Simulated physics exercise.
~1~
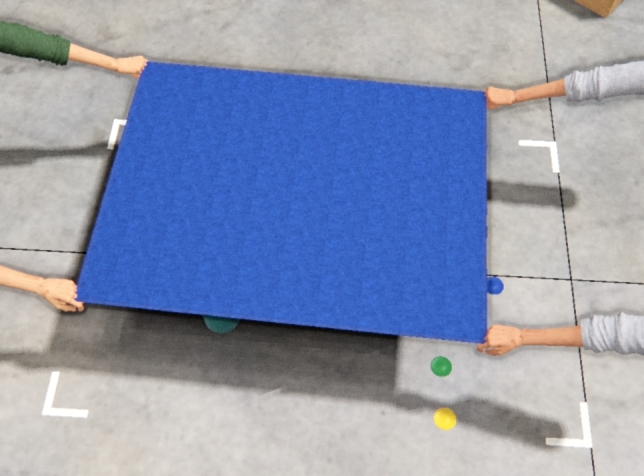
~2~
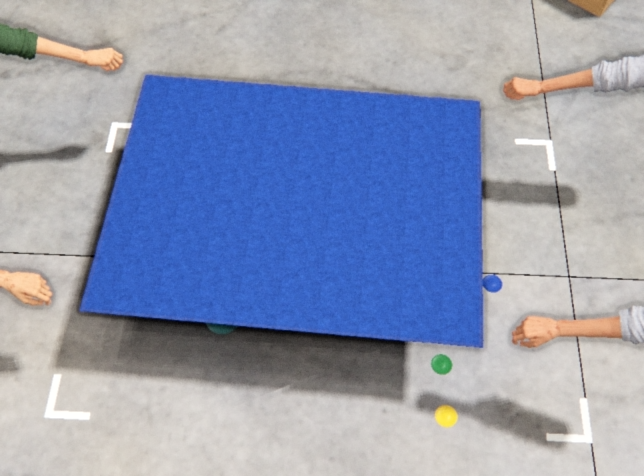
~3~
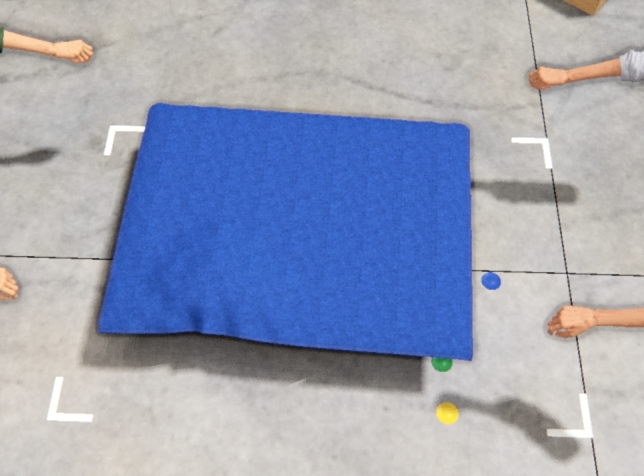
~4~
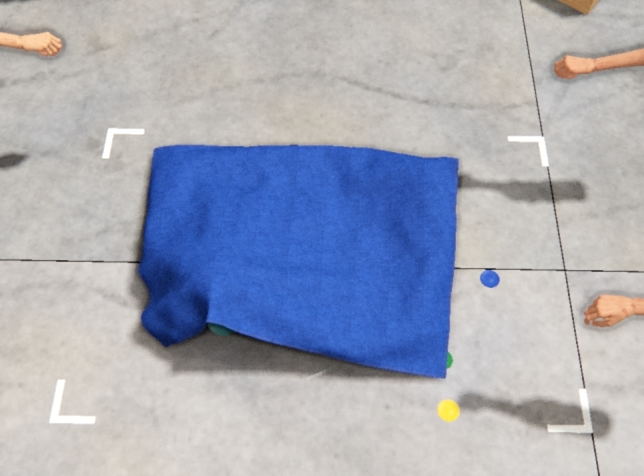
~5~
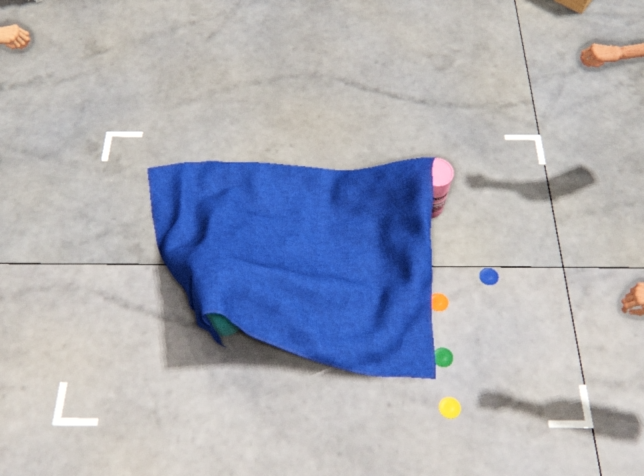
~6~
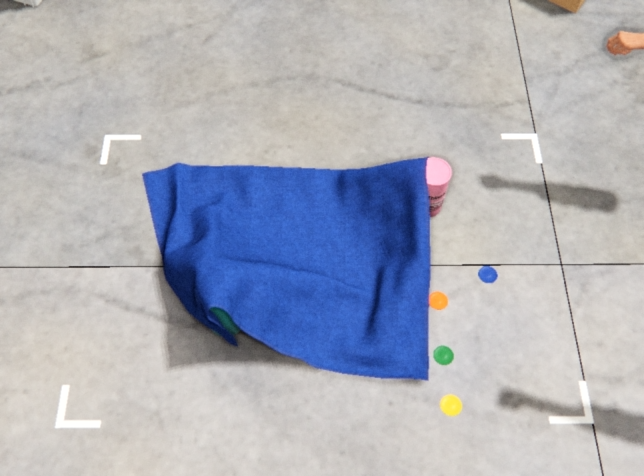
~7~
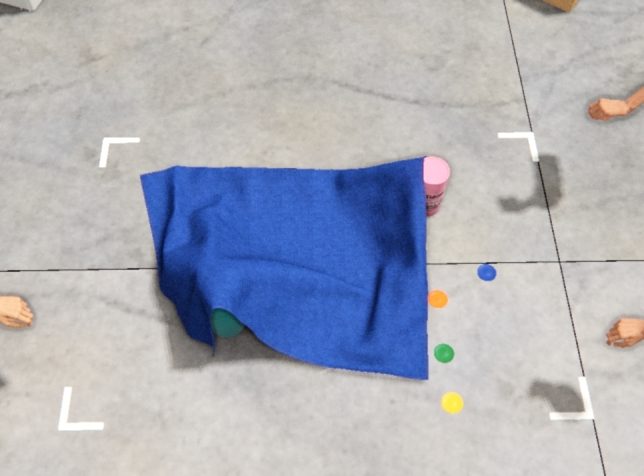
The clip shows four hands holding a blue sheet level above a concrete floor, then letting go and drawing back as it drops and crumples over larger objects, leaving a pink stack and teal tub partly exposed, with blue, orange, green and yellow discs uncovered at right.
